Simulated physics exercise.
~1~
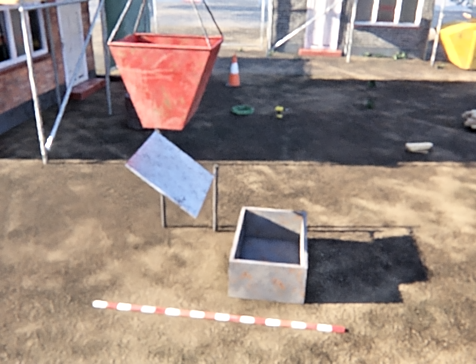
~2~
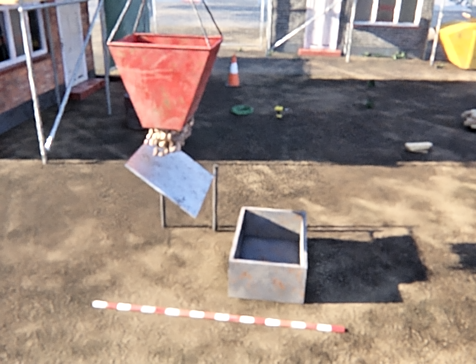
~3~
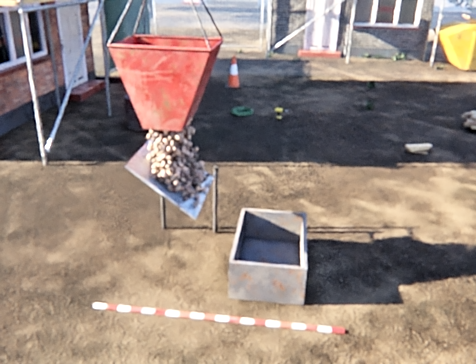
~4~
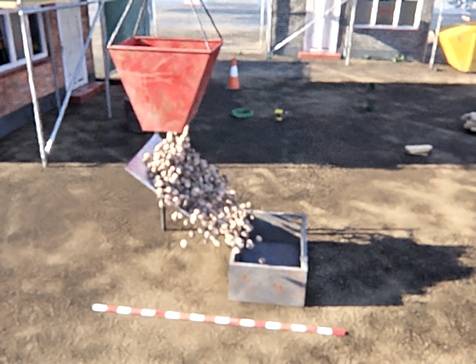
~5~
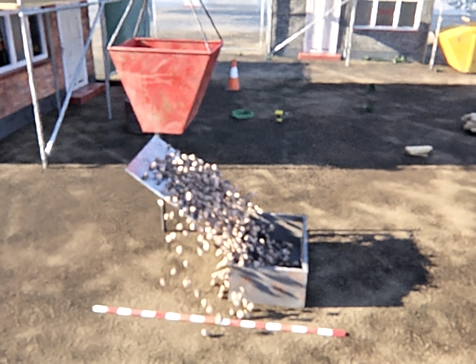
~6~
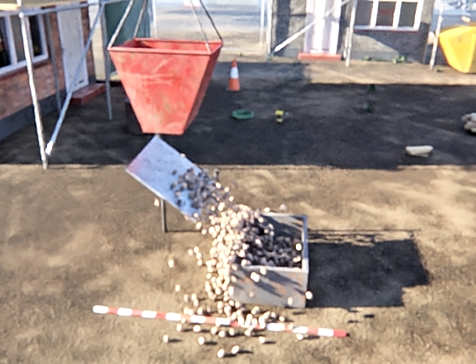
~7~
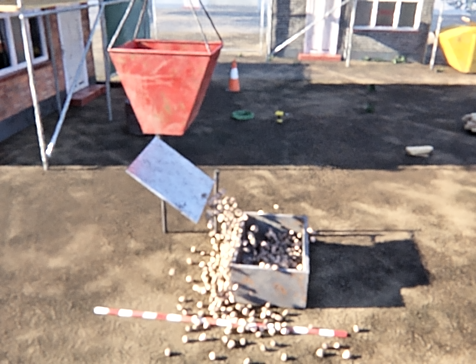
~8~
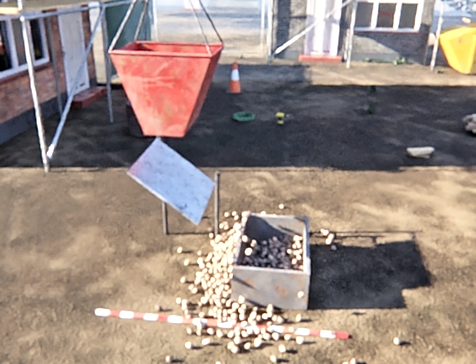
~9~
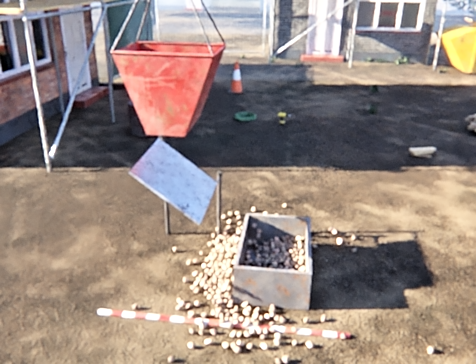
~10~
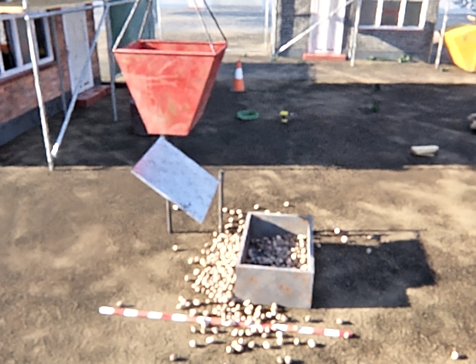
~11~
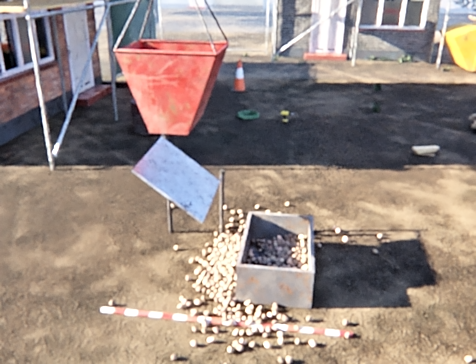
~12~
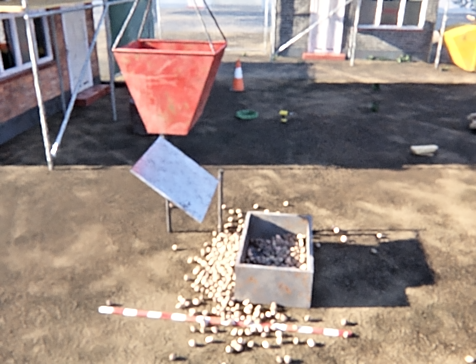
In a sunlit yard, cobbles pouring from a hanging red skip onto a sloping plate, then settling in and around a bin.
